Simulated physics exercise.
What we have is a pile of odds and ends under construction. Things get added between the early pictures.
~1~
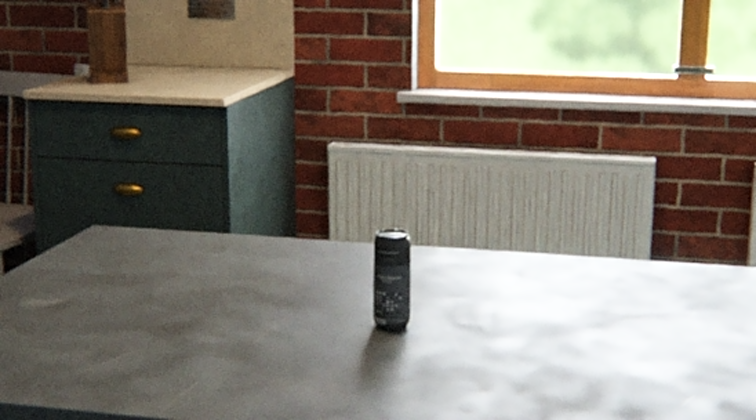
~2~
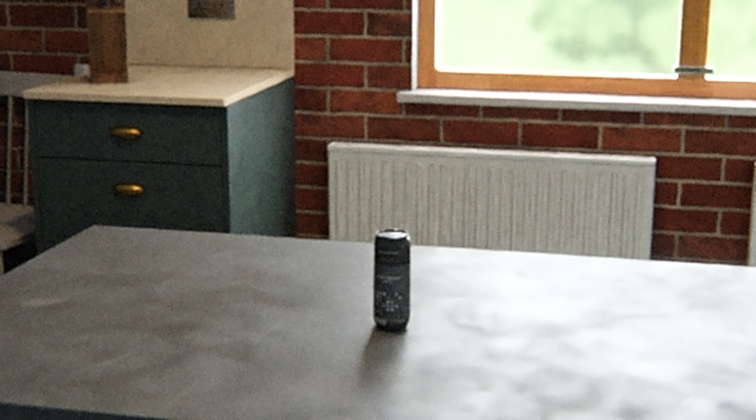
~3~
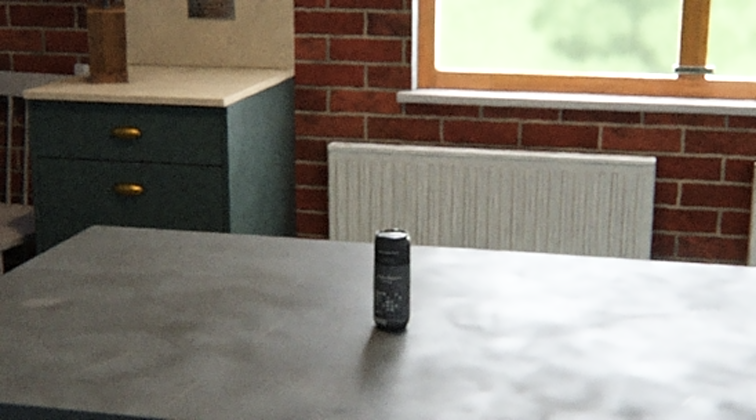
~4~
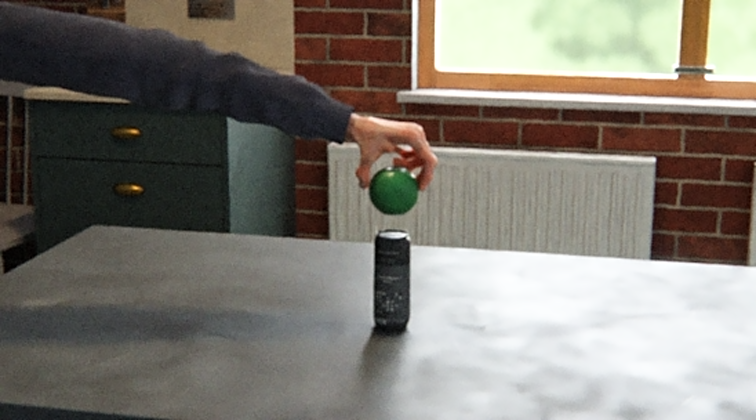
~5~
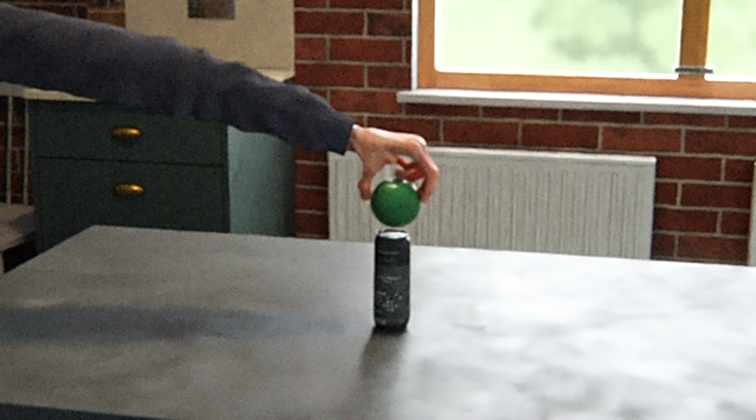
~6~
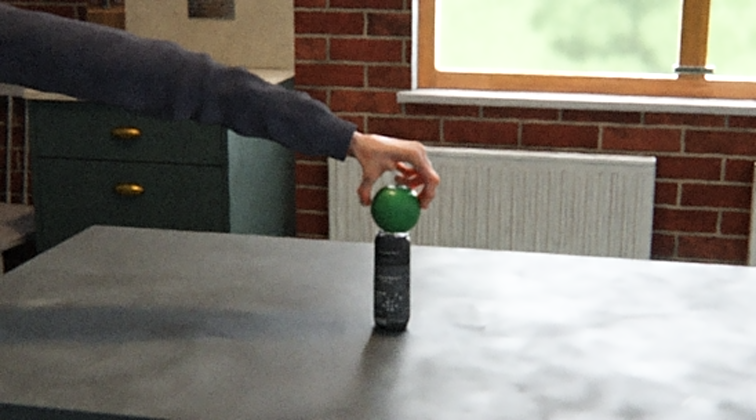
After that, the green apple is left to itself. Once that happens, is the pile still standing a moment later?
Yes, still standing.
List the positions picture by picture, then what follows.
In the first frame, the last thing is not in view yet; grey can (392, 280).
In the second frame, the last thing is not in view yet; grey can (392, 280).
In the third frame, the last thing is not in view yet; grey can (392, 280).
The fourth frame shows on its way; green apple (394, 191); grey can (392, 280).
The fifth frame shows on its way; green apple (396, 203); grey can (392, 280).
The sixth frame shows in place under the hand; green apple (396, 209); grey can (392, 280).
Then, 1.00 s on from there, no change.
Then, 2.10 s on from there, green apple resting near (396, 209).
In the end, both unmoved. At the end, from the last picture's camera, green apple near (396, 209). The pile keeps its balance.
